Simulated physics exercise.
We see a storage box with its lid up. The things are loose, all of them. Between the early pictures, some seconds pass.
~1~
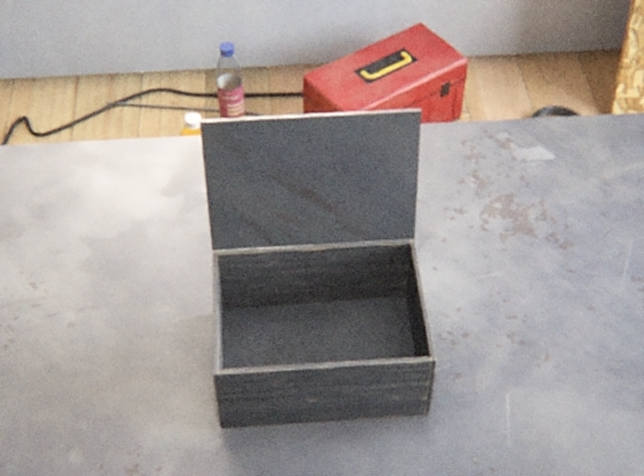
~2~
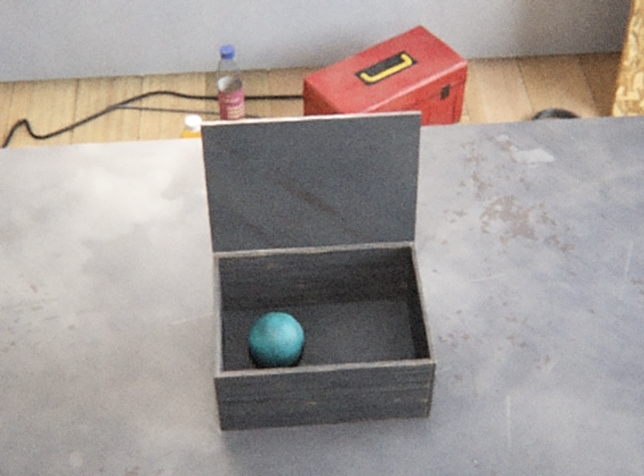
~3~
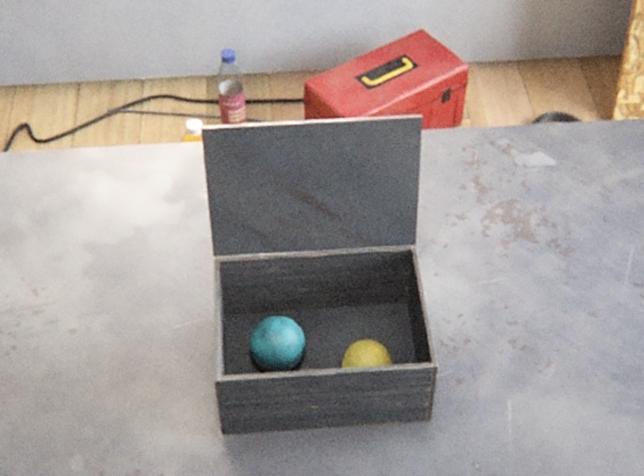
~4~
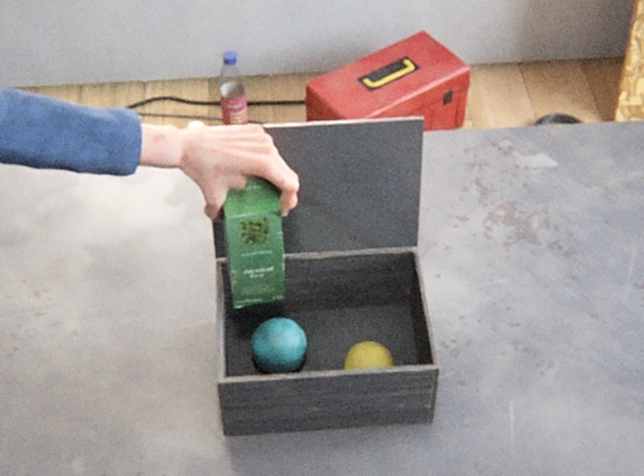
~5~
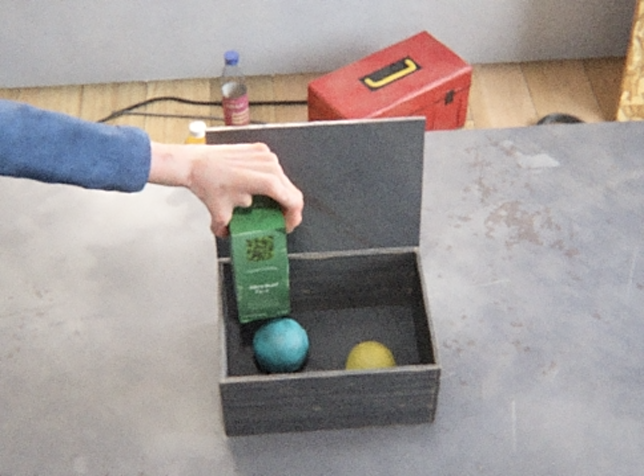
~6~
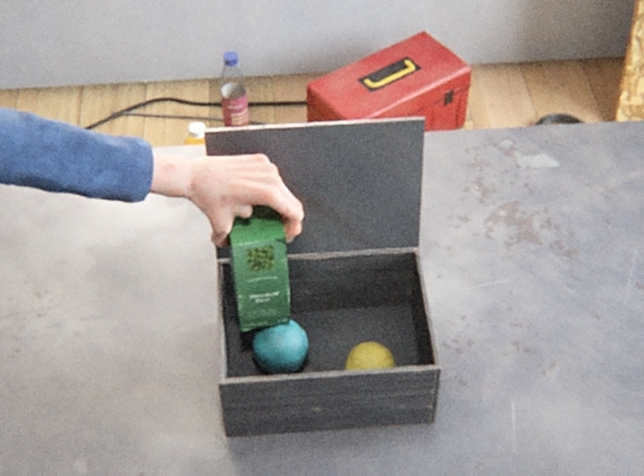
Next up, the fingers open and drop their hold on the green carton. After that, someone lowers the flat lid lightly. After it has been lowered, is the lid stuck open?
Yes.
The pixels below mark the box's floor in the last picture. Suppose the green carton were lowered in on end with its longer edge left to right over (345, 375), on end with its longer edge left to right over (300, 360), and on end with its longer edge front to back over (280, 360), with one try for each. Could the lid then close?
Case one lid open, case two lid shut, case three lid open.
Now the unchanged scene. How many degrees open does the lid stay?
Angle: About 65°.
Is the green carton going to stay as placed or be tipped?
In the end, it winds up askew.
Then, 0.80 s later than the last frame, lid starting down; green carton tilted by 55° near (253, 294); turquoise ball moved about its own width.
Then, 1.70 s later than the last frame, lid 77° above the rim; green carton tilted by 61° near (256, 305); turquoise ball moved about its own width.
When it is over, lid 66° above the rim; lying over in the box, green carton; moved from the start, turquoise ball; yellow lemon as before. End places, in pixels of the last picture, green carton near (261, 313).
